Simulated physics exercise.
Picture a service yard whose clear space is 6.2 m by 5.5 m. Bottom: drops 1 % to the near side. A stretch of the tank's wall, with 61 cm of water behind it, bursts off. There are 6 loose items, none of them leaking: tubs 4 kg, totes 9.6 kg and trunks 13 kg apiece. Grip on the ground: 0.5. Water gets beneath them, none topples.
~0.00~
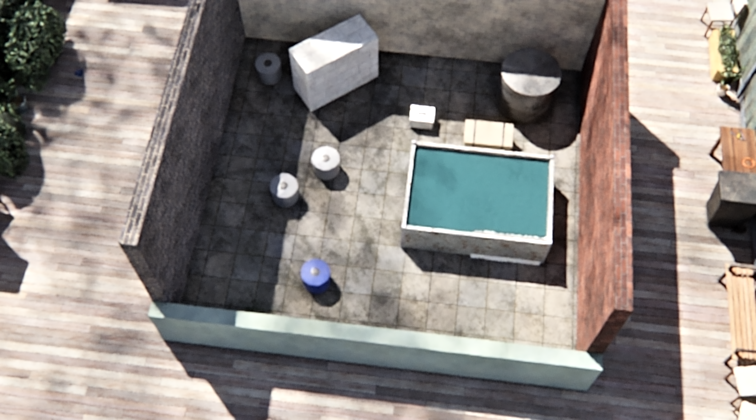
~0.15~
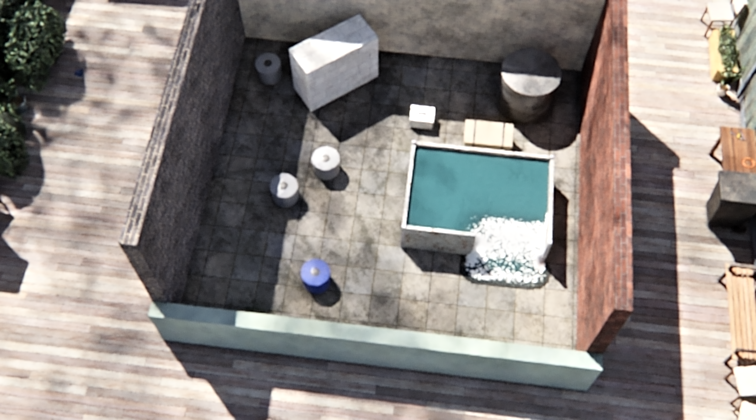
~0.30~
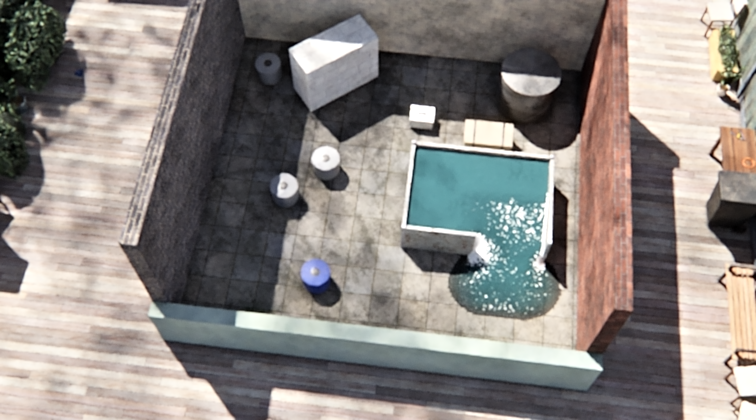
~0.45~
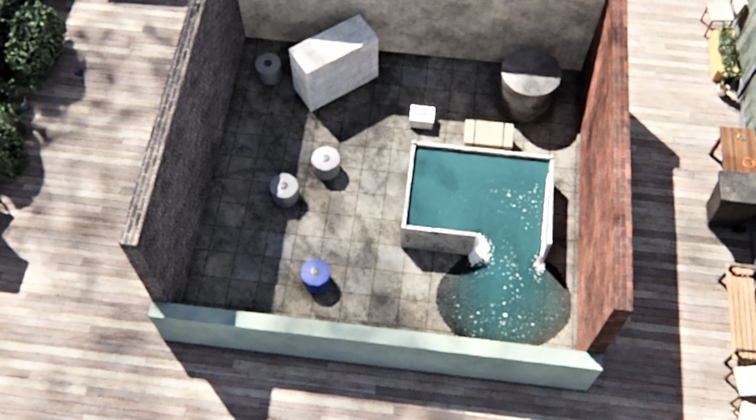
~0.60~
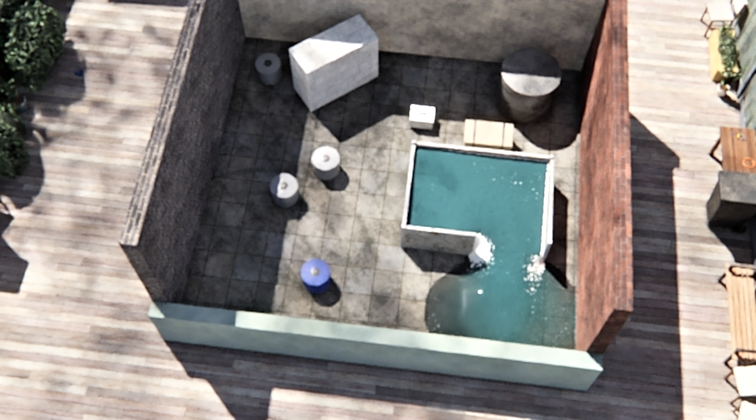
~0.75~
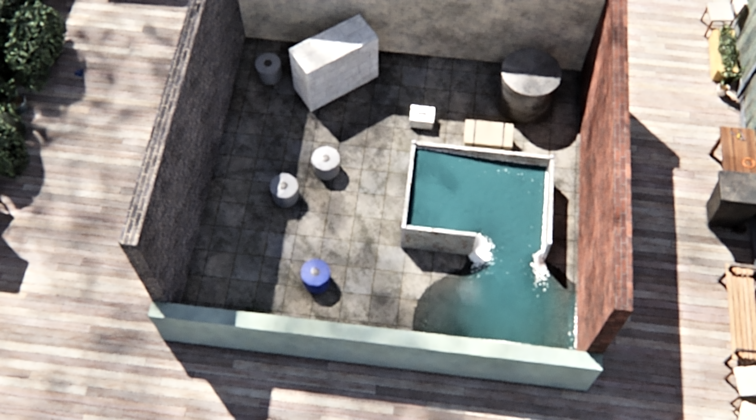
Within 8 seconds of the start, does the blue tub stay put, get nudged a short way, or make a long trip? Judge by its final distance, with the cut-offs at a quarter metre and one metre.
It makes a long trip.
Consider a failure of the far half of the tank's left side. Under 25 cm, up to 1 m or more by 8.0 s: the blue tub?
Under that change, the blue tub covers a big distance.
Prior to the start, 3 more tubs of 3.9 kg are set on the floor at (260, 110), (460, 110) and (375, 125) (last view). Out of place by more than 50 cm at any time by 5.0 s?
In the order listed: Behind the line; behind the line; behind the line.
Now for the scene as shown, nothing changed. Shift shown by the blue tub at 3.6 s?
By that time, close to 200 cm.
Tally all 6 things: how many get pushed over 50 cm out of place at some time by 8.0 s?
Result: 4.
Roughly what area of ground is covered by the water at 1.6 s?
Somewhere around 8.0 m2, roughly.
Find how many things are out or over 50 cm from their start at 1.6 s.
Tally at that time: 0.
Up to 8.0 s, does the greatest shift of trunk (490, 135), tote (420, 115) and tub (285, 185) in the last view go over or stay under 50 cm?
In sequence - stayed below the line; stayed below the line; crossed the line.
After 1.6 s the blue tub is near (316, 272), 0.0 m from its start, aground; 0 afloat.
After 3.6 s the blue tub is near (213, 203), 2.1 m from its start, afloat; 1 afloat.
After 5.6 s the blue tub is near (260, 102), 3.3 m from its start, afloat; 2 afloat.
After 8.0 s the blue tub is near (281, 42), 4.5 m from its start, afloat; 4 afloat.
